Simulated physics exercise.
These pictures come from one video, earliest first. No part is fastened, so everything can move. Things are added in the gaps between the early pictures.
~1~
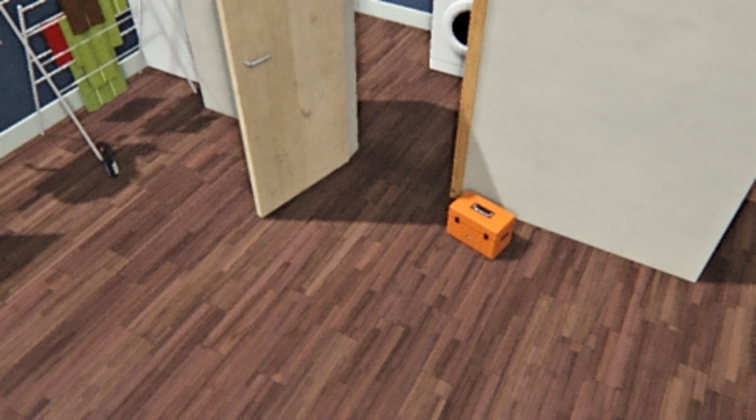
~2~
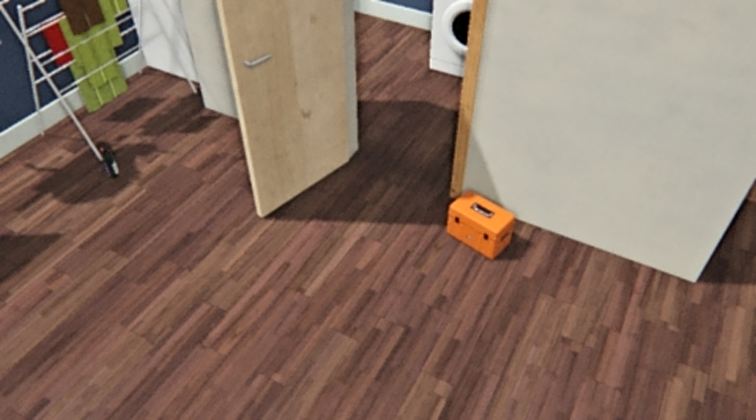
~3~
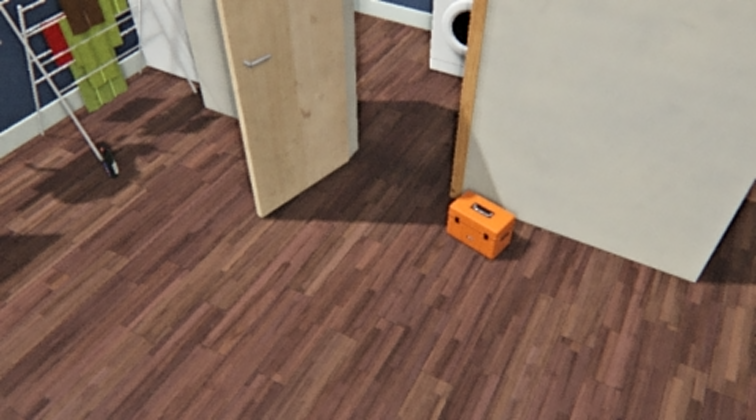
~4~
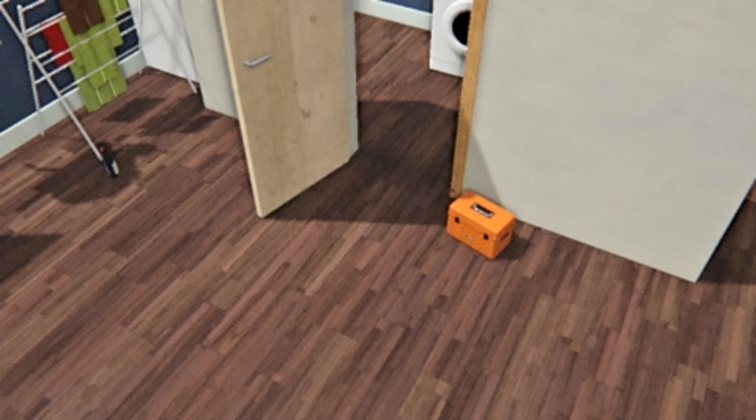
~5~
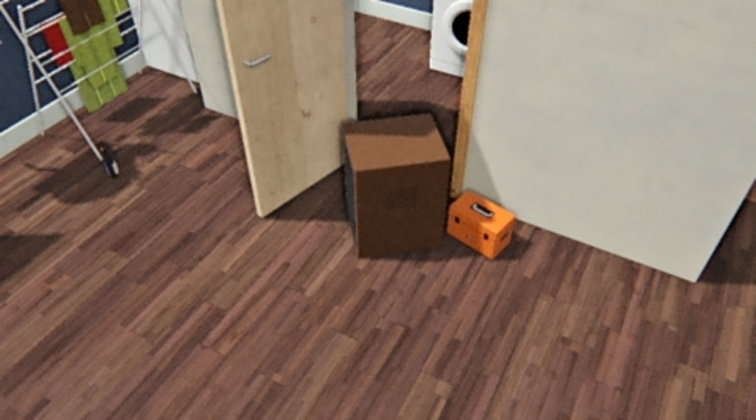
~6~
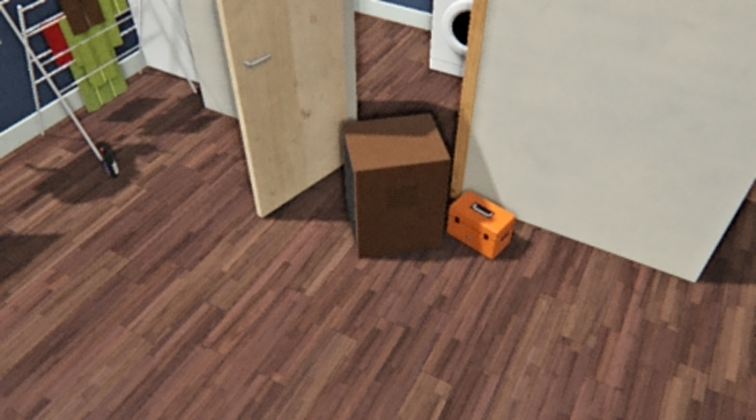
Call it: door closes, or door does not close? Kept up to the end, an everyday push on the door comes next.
Door does not close.
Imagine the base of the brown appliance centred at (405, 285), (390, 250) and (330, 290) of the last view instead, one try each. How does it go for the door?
It ends up closed first, gets caught second and ends up closed third.
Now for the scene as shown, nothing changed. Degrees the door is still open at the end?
The answer is roughly 60°.
Then, 0.70 s on from there, door 91° open.
Then, 1.20 s on from there, door 72° open.
In the end, door 61° open; both unmoved. At the end, from the last picture's camera, brown appliance near (395, 187).
